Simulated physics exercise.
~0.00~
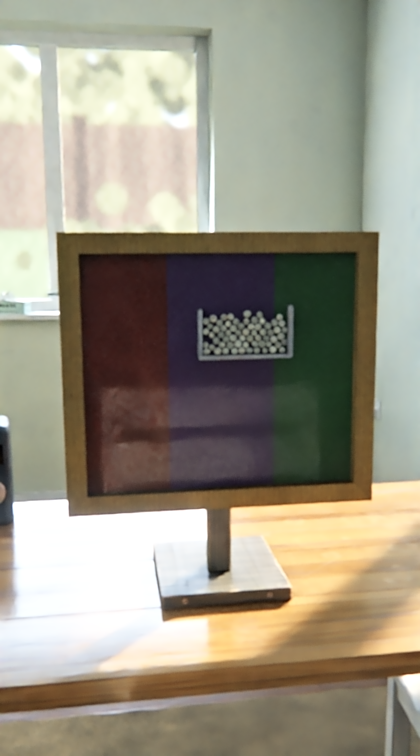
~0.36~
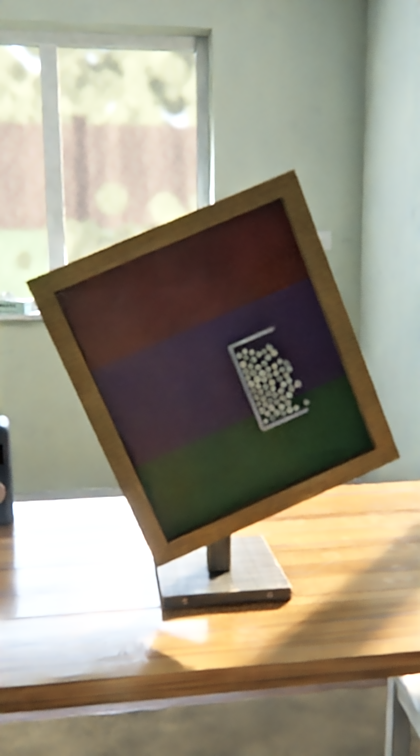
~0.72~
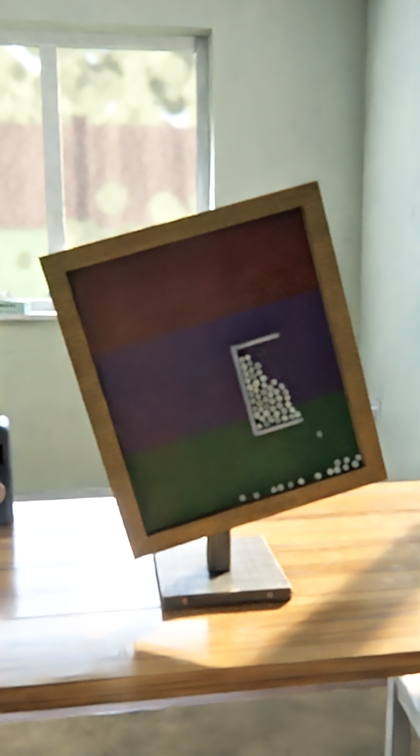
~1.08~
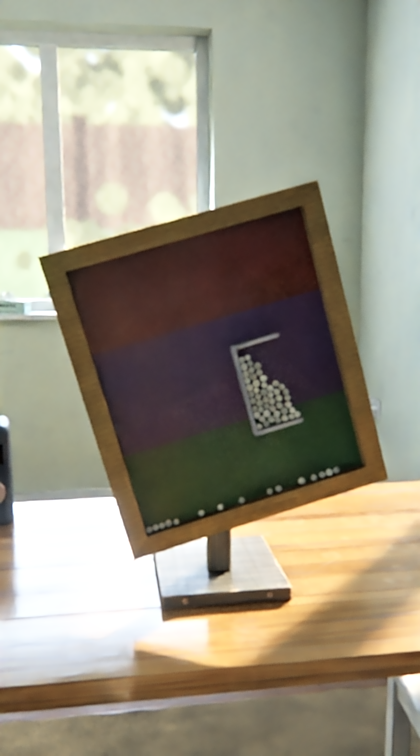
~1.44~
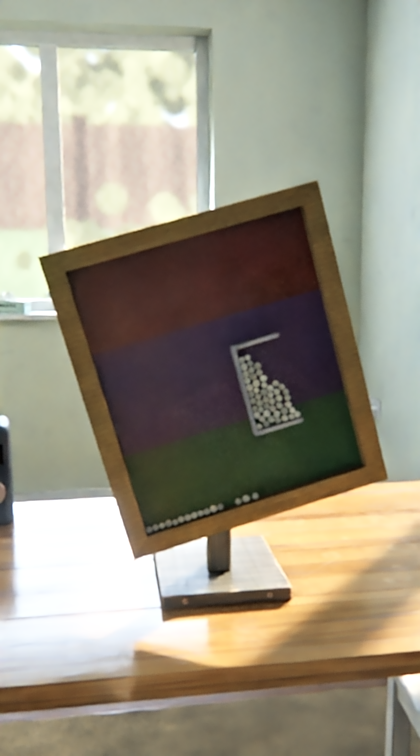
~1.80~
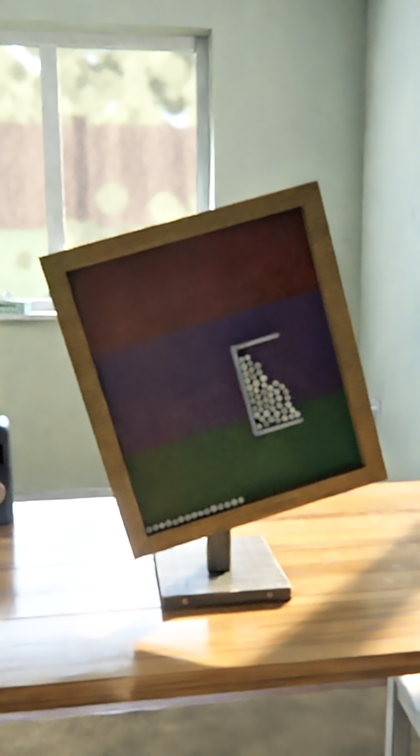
A square wooden-framed box with a clear front stands on a metal post on a sunlit wooden table, seen from the front by a still camera, with a window behind at left. Its back has red, purple and green upright strips, and a small open-topped tray right of centre holds white pills. The box turns clockwise most of a quarter turn, leaving red on top and green below. Some pills spill from the tray onto the lower edge, then roll left. They end lined up in the lower left corner on green, while the rest stay heaped in the tray.
